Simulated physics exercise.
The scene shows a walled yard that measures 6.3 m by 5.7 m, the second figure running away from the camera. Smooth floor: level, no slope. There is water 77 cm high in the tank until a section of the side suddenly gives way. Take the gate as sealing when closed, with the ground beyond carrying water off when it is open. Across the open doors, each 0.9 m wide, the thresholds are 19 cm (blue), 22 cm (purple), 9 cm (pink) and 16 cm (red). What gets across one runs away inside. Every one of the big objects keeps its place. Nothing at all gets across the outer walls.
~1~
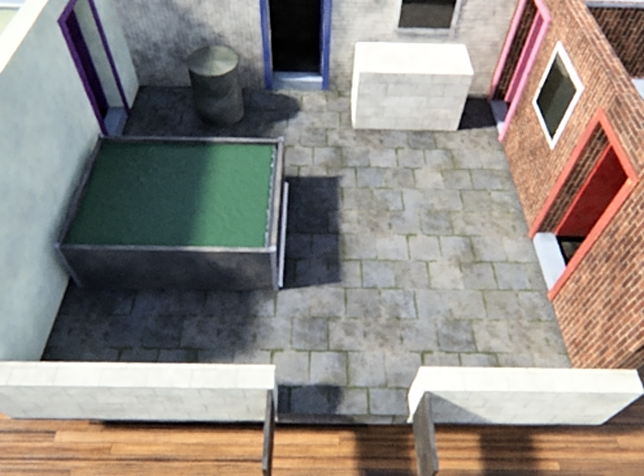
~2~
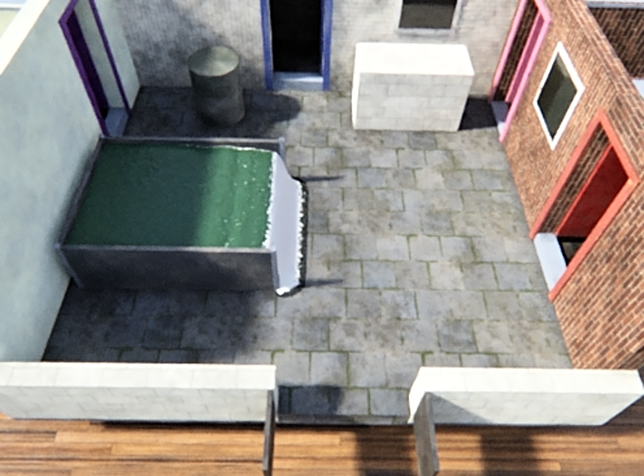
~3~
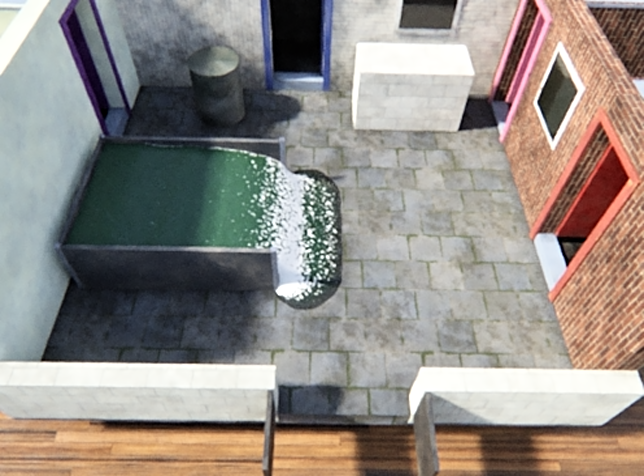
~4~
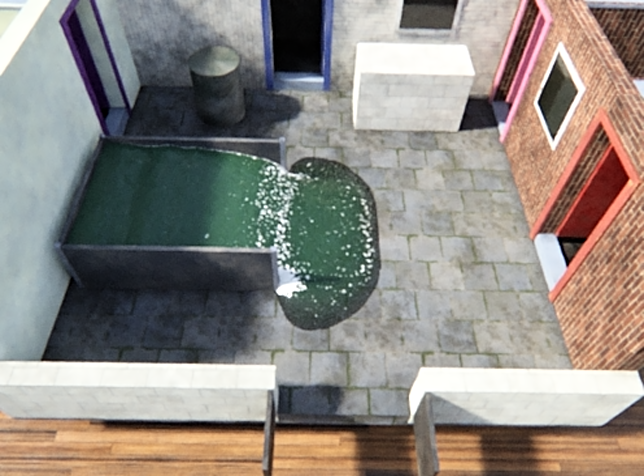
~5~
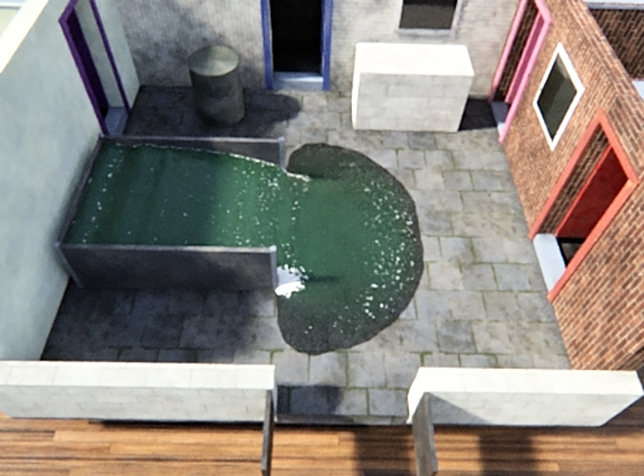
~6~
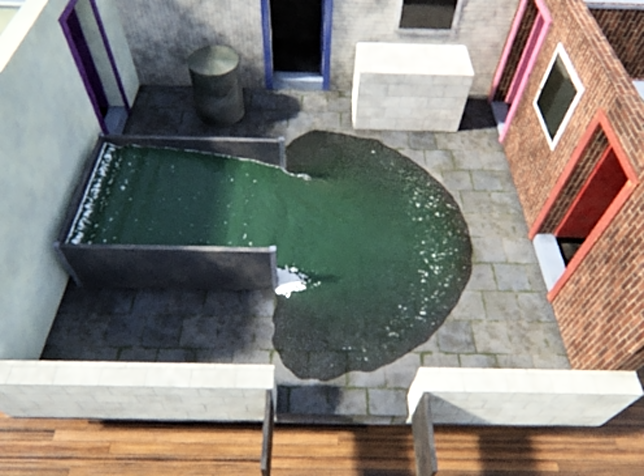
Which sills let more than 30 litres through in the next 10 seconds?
My prediction: For the blue door I'd say within the limit; for the purple door I'd say within the limit; for the pink door I'd say above the limit; for the red door I'd say above the limit.
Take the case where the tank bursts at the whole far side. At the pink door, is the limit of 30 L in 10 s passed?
Against that limit: Pink beyond it.
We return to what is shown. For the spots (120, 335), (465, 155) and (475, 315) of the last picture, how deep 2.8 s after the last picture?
Spot by spot: Some 0, 23, then 23 cm.
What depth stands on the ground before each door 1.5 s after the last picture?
Door by door, in cm: Blue reads 0, purple reads 0, pink reads 22, red reads 36.
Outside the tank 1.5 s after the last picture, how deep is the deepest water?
I'd say near 42 centimetres.
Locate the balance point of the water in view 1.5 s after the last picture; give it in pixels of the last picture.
The water is centred near (337, 231).
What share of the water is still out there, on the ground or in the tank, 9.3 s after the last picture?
Near 76 in a hundred is still there.
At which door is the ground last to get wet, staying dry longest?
Looks like the purple door.
Then, 0.7 s after the last picture water covers 50 % of the floor and is deepest (34 cm) near (514, 217); blue door not reached, purple door not reached, pink door not reached, red door 30 cm at the sill, 29 L in.
Then, 1.5 s after the last picture water covers 55 % of the floor and is deepest (42 cm) near (562, 381); blue door not reached, purple door not reached, pink door 22 cm at the sill, 15 L in, red door 36 cm at the sill, 116 L in.
Then, 2.8 s after the last picture water covers 55 % of the floor and is deepest (32 cm) near (481, 102); blue door 4 cm at the sill, 0 L in, purple door not reached, pink door 23 cm at the sill, 89 L in, red door 28 cm at the sill, 228 L in.
Then, 5.3 s after the last picture water covers 90 % of the floor and is deepest (18 cm) near (481, 102); blue door 3 cm at the sill, 0 L in, purple door 3 cm at the sill, 0 L in, pink door 17 cm at the sill, 212 L in, red door 12 cm at the sill, 261 L in.
Then, 9.3 s after the last picture water covers 95 % of the floor and is deepest (16 cm) near (85, 237); blue door 10 cm at the sill, 0 L in, purple door 13 cm at the sill, 0 L in, pink door 8 cm at the sill, 249 L in, red door 8 cm at the sill, 261 L in.
